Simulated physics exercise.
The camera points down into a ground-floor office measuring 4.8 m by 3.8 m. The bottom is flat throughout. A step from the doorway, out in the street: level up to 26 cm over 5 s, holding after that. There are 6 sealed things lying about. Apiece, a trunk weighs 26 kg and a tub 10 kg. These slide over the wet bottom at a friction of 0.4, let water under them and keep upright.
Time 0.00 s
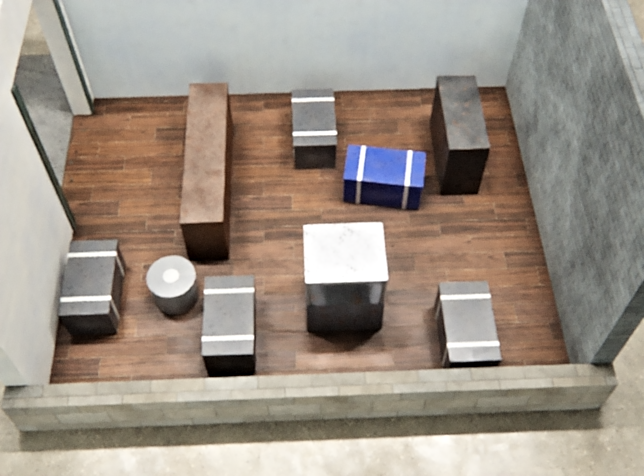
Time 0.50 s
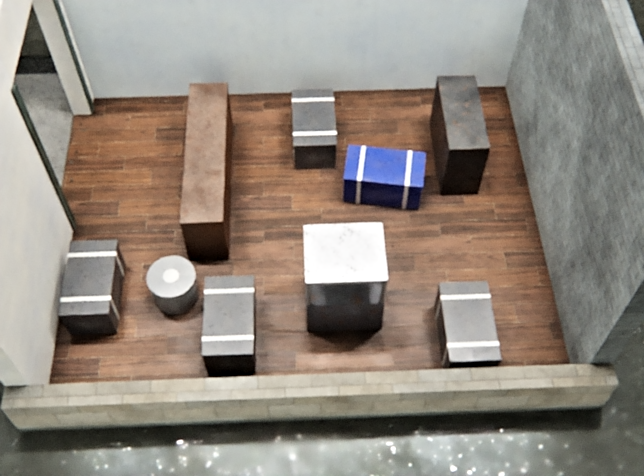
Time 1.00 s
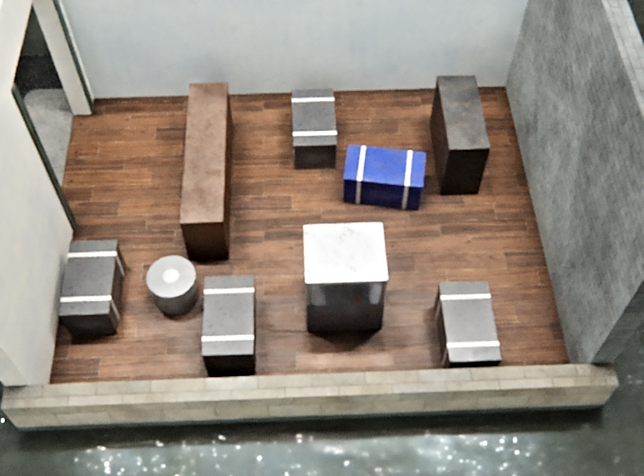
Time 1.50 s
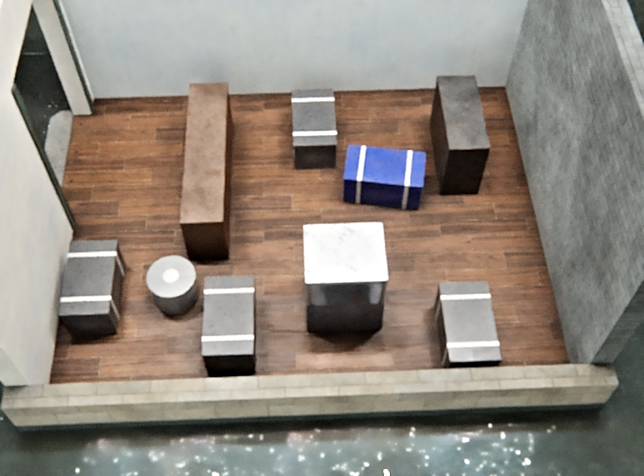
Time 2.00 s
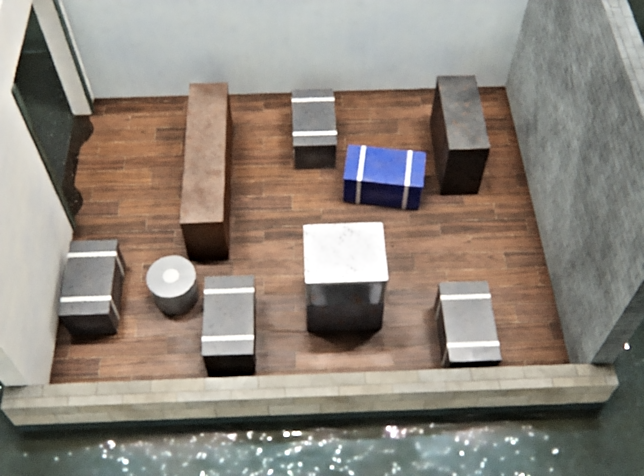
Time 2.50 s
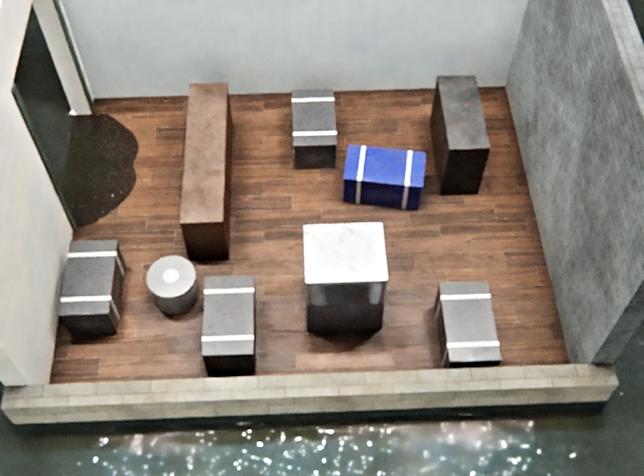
In a wood-floored room seen from above, dark water covered the ground outside the front wall, then a dark puddle spread in from the left doorway while the blue trunk and other furniture stayed still.
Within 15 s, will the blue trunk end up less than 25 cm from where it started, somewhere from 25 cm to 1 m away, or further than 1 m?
From 25 cm to 1 m.
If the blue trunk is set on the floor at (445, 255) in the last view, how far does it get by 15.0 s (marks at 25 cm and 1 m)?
By then it winds up well off.
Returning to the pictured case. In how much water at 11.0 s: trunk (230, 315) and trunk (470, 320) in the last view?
Some 8 cm at the first, some 14 cm at the second.
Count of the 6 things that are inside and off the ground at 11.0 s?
The count is 5.
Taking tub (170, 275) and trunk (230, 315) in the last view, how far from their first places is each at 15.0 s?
Net displacement, in order: 120 cm; 40 cm.
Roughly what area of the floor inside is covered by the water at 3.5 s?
That flooded area is roughly 2.0 m2.
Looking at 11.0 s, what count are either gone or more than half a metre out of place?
4 in all.
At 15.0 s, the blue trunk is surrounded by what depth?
12 cm, roughly.
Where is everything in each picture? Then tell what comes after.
The first picture shows the blue trunk at (385, 166), on the bottom; 0.0 m2 under water; 0 of 6 have shifted.
The second picture shows the blue trunk at (385, 166) rests on the ground; water covers 0.0 m2; 0 of 6 have shifted.
The third picture shows the blue trunk at (385, 166) rests on the ground; 0.0 m2 under water; 0 of 6 have shifted.
The fourth picture shows the blue trunk at (385, 166) rests on the ground; water covers 0.0 m2; 0 of 6 have shifted.
The fifth picture shows the blue trunk at (385, 166) rests on the ground; water covers 0.0 m2; 0 of 6 have shifted.
The sixth picture shows the blue trunk at (385, 166), on the bottom; 0.6 m2 under water; 0 of 6 have shifted.
After 3.5 s the blue trunk is near (385, 166), 0.0 m from its start, aground; 0 afloat.
After 6.8 s the blue trunk is near (385, 166), 0.0 m from its start, aground; 1 afloat.
After 11.0 s the blue trunk is near (392, 167), 0.1 m from its start, afloat; 5 afloat.
After 15.0 s the blue trunk is near (382, 134), 0.4 m from its start, afloat; 6 afloat.
